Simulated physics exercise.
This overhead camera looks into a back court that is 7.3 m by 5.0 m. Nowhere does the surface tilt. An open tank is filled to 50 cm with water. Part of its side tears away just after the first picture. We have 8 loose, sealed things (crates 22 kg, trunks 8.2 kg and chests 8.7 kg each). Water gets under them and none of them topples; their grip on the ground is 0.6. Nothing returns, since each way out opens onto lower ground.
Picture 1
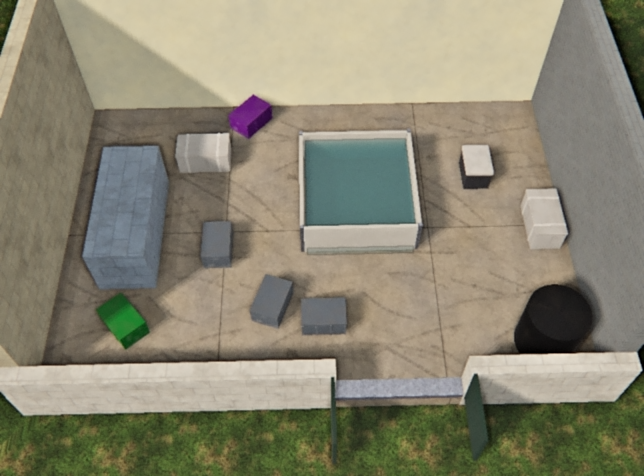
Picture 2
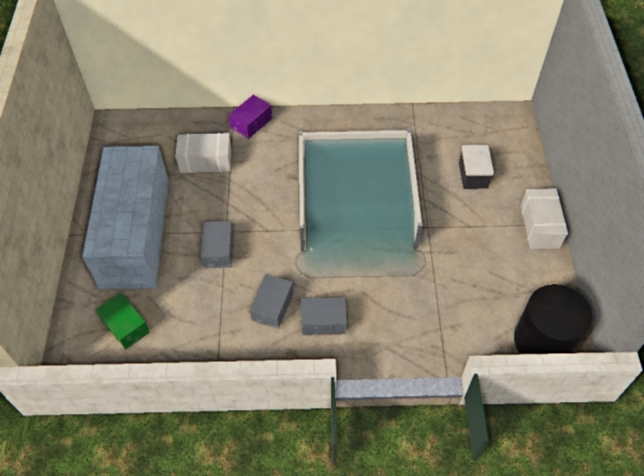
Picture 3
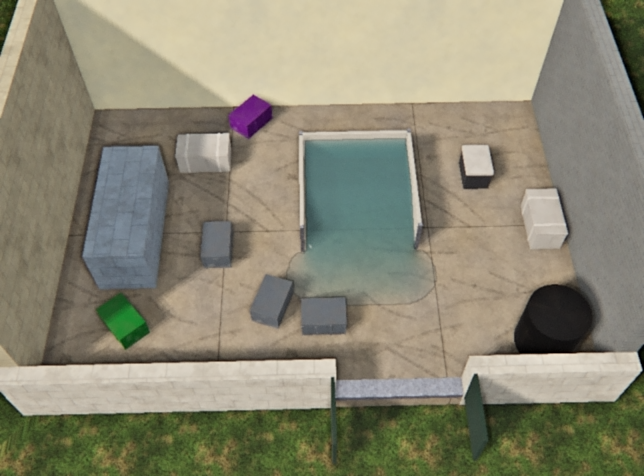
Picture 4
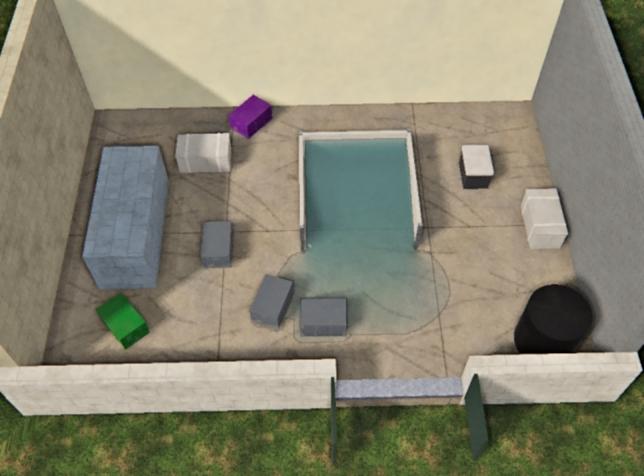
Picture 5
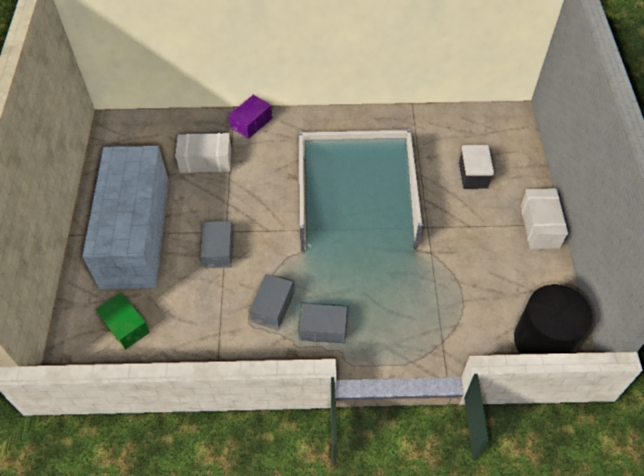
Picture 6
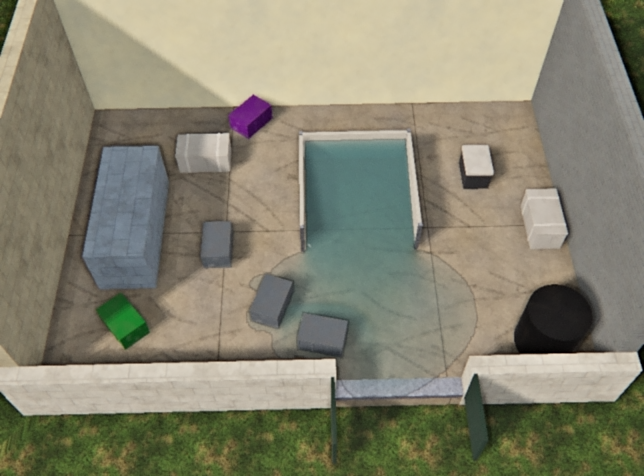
In a walled back court seen from above, a square tank of water stands among scattered blocks and crates, its near side intact. That side gives way and water spreads in a widening, rounded sheet across the paving to the gateway, nudging one grey block slightly while the green and purple crates stay put.
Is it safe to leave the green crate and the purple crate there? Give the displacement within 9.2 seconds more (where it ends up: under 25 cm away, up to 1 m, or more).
Both checked: The green crate remains near its spot, and the purple crate remains near its spot.
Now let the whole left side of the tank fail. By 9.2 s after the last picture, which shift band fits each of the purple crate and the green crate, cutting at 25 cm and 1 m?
Purple crate: A modest shift; green crate: A modest shift.
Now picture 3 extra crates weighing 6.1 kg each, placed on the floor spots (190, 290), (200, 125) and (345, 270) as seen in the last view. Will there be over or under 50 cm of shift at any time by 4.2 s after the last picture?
From first to last: Does not reach it, does not reach it, surpasses it.
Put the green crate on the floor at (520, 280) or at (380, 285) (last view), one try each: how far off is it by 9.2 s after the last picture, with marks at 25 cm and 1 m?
At the first spot it keeps its position; at the second it winds up far off.
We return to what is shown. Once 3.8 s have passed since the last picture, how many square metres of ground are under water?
About 20 m2.
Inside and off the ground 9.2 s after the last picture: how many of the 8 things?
It comes to 0 of them.
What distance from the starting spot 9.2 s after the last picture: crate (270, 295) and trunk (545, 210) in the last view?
20 cm and 0 cm, respectively.
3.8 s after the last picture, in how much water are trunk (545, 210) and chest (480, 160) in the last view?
Some 3 cm at the first, some 0 cm at the second.
Then, 1.2 s after the last picture the green crate is near (120, 316), 0.0 m from its start, aground; the purple crate is near (250, 110), 0.0 m from its start, aground; 0 of 8 are out; 1 afloat.
Then, 3.8 s after the last picture the green crate is near (120, 316), 0.0 m from its start, aground; the purple crate is near (250, 110), 0.0 m from its start, aground; 0 of 8 are out; 0 afloat.
Then, 6.2 s after the last picture the green crate is near (120, 316), 0.0 m from its start, aground; the purple crate is near (250, 110), 0.0 m from its start, aground; 0 of 8 are out; 0 afloat.
Then, 9.2 s after the last picture the green crate is near (120, 316), 0.0 m from its start, aground; the purple crate is near (250, 110), 0.0 m from its start, aground; 0 of 8 are out; 0 afloat.
